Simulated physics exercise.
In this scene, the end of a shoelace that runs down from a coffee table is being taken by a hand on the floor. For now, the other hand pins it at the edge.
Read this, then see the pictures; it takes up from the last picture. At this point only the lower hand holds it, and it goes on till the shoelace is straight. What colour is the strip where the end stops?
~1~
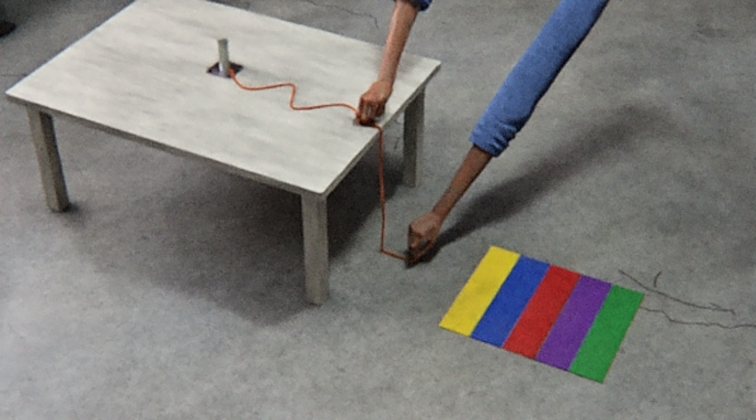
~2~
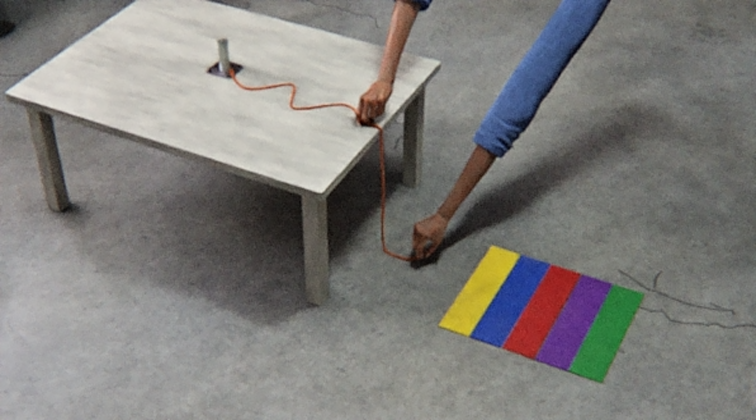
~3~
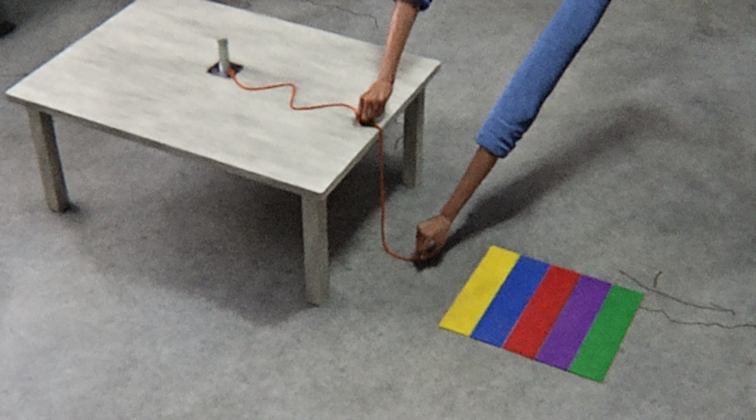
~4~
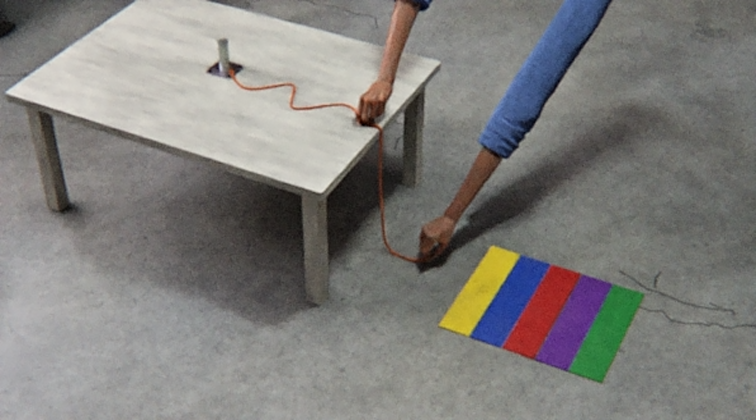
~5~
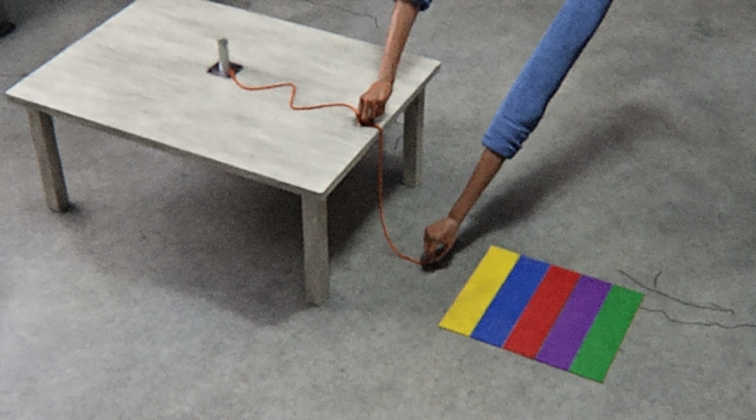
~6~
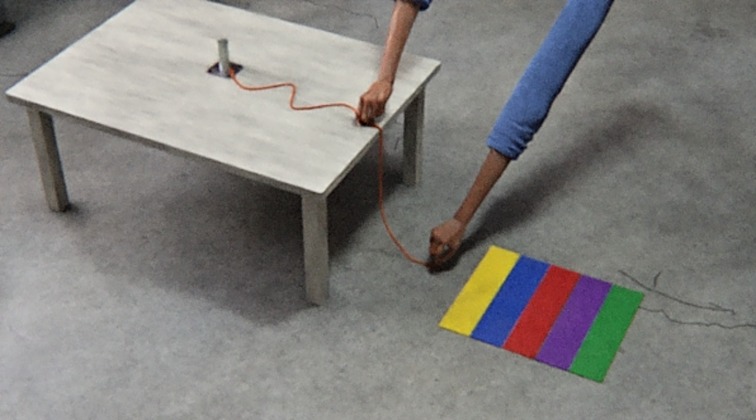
It is purple.
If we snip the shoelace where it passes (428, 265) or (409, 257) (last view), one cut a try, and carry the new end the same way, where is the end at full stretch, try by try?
(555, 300) and (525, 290).
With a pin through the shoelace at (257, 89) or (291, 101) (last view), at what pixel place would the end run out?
Per try (px, approx.): (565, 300), (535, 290).
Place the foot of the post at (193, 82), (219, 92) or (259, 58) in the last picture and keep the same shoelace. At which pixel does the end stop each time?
Places per try: (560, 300); (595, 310); (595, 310).
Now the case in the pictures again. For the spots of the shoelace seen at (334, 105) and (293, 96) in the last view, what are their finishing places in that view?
I'd put the first at about (373, 121) and the other at about (319, 102).
Soon after, end near (517, 286); over blue.
Then, end near (555, 299); over red.
At full stretch, end near (577, 306); over purple. The purple one.
